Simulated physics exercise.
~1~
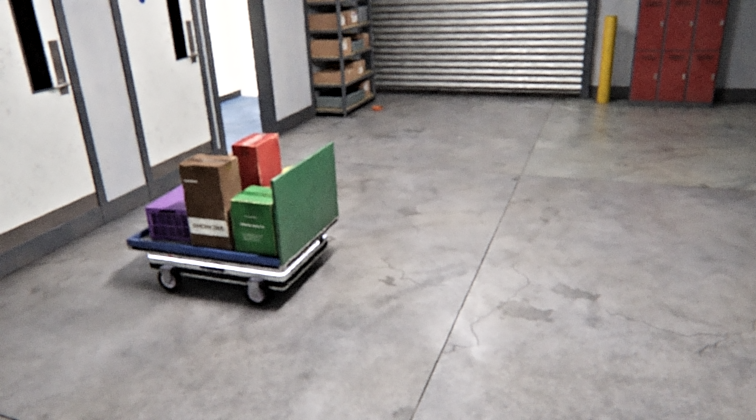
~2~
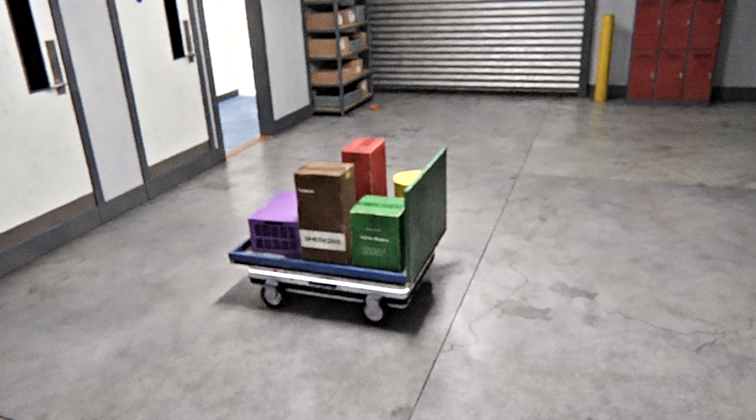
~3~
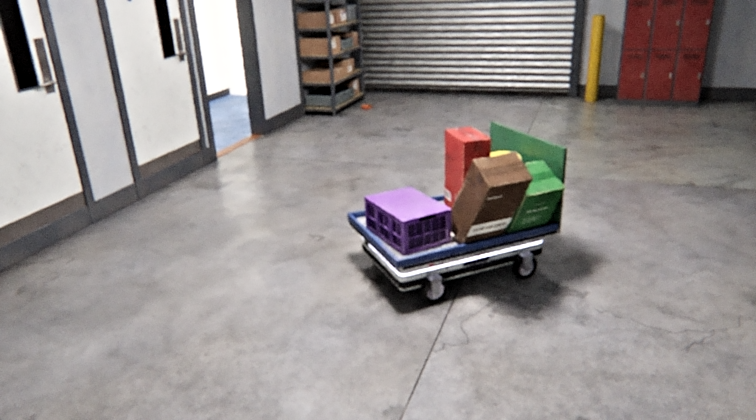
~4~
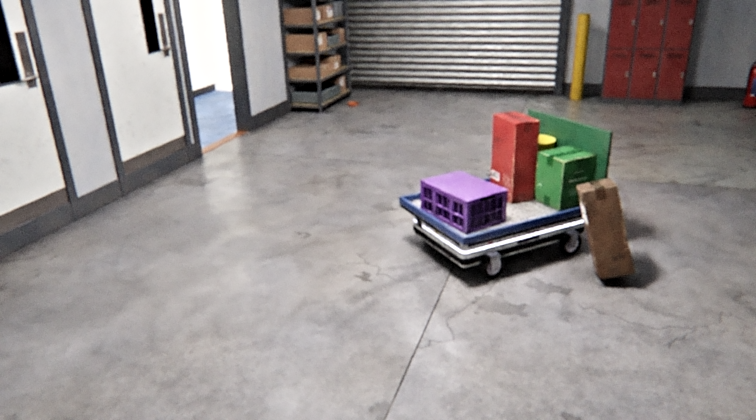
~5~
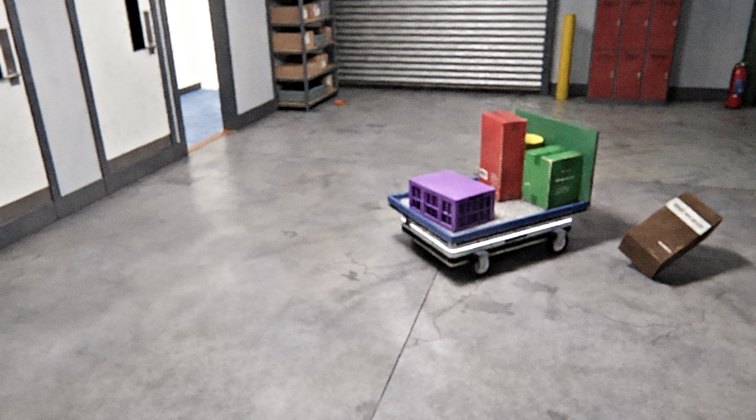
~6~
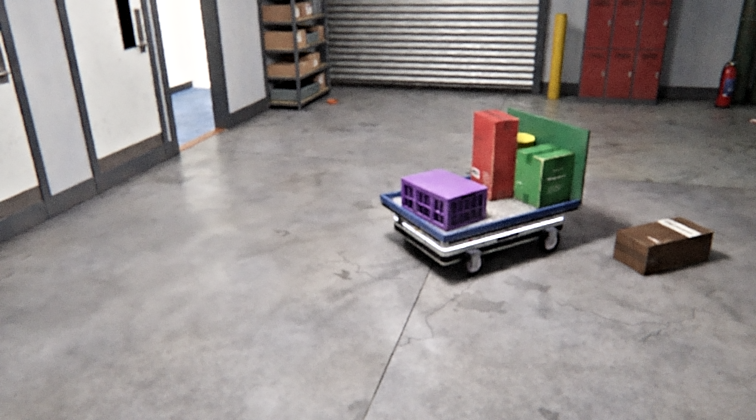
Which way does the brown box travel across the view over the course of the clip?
The brown box moves to the right, first riding on the cart and then falling off it onto the floor.
Flat cart carrying boxes and a purple crate rolling right and turning, the brown box tipping off onto the floor beside it.
